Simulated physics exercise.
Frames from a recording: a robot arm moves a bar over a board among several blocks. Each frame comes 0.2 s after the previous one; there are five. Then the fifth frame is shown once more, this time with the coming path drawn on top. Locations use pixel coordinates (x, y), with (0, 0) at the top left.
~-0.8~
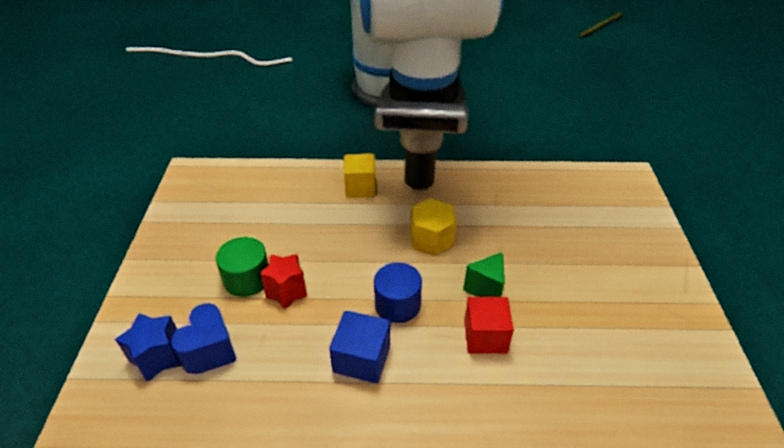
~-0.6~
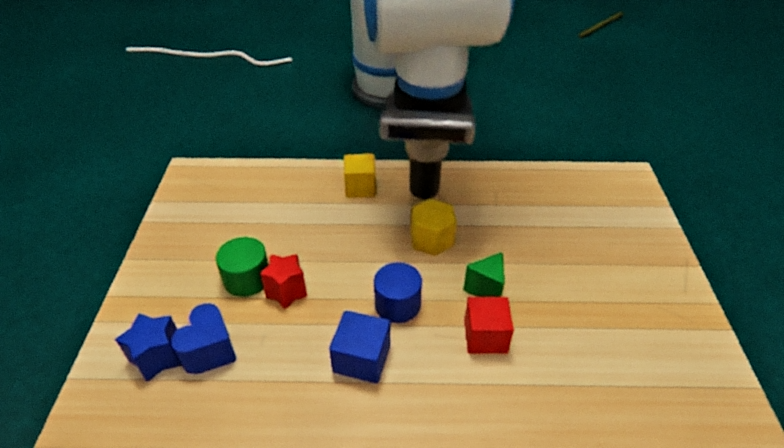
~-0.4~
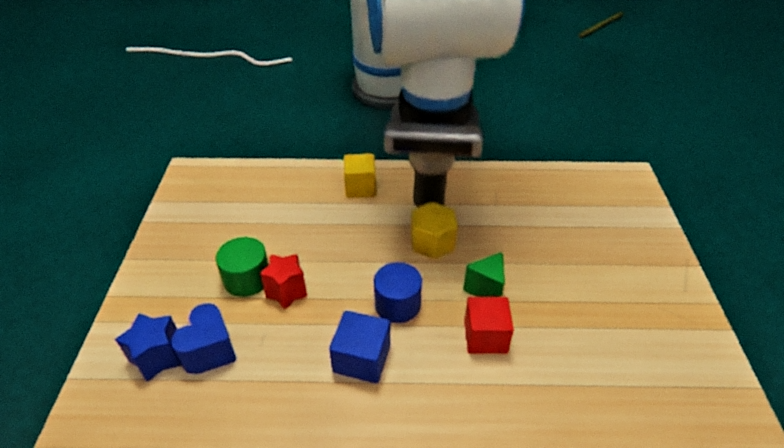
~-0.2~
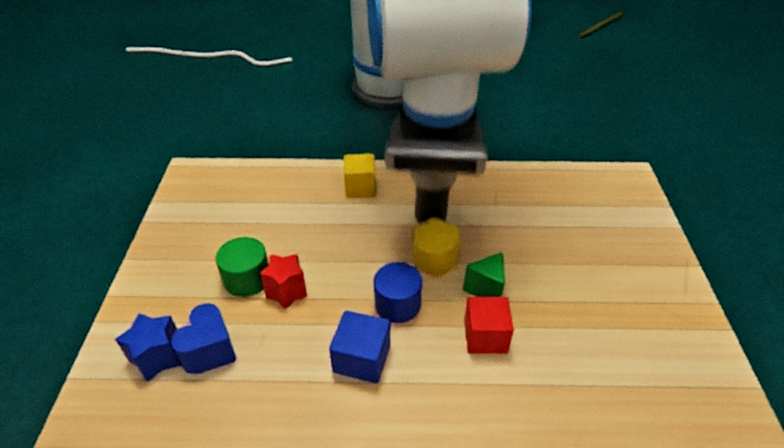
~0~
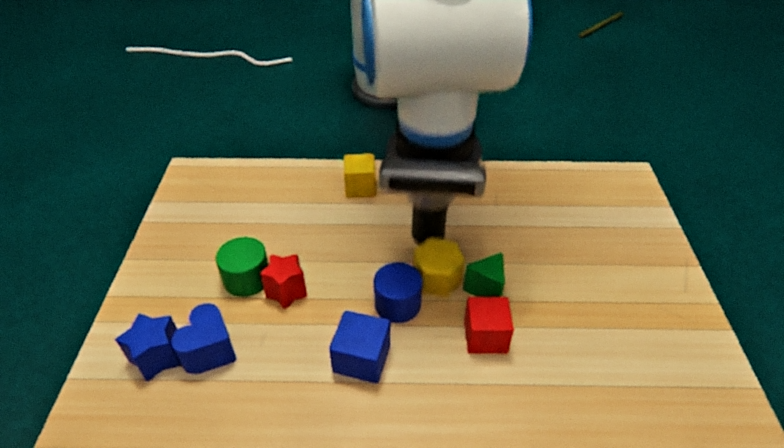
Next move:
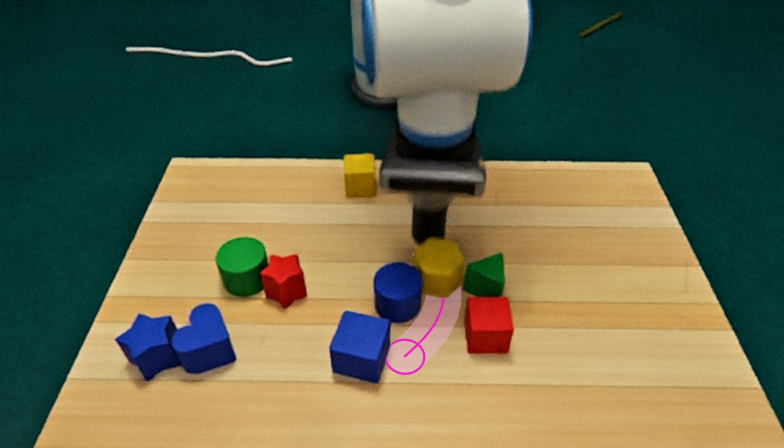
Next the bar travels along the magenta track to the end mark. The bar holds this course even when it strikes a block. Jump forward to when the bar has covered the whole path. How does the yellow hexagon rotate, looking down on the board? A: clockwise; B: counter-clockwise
The one that fits is B, counter-clockwise.
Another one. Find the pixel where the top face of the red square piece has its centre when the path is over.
The middle of its upper face will lie at (503, 337).
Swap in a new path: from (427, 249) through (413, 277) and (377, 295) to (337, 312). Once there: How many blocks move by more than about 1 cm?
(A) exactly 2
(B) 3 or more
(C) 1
B: 3 or more.
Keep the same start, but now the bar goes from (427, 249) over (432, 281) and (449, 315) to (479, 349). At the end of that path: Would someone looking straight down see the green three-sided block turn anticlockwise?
My answer is yes.
Path on the board, from (427, 249) by way of (443, 283) and (436, 321) to (405, 356).
What follows on the original path. One third of the way, bar at (444, 270); yellow hexagon at (450, 295), turned 15° clockwise; red square piece at (496, 321), turned 20° anticlockwise; green three-sided block at (494, 268), turned 20° anticlockwise.
Two thirds of the way, bar at (437, 308); yellow hexagon at (449, 337); red square piece at (502, 336), turned 75° anticlockwise; green three-sided block at (494, 268), turned 20° anticlockwise.
At the end, bar at (405, 343); blue square piece in place; yellow hexagon at (444, 360), turned 50° anticlockwise; red square piece at (503, 337), turned 80° anticlockwise; green three-sided block at (494, 268), turned 20° anticlockwise.
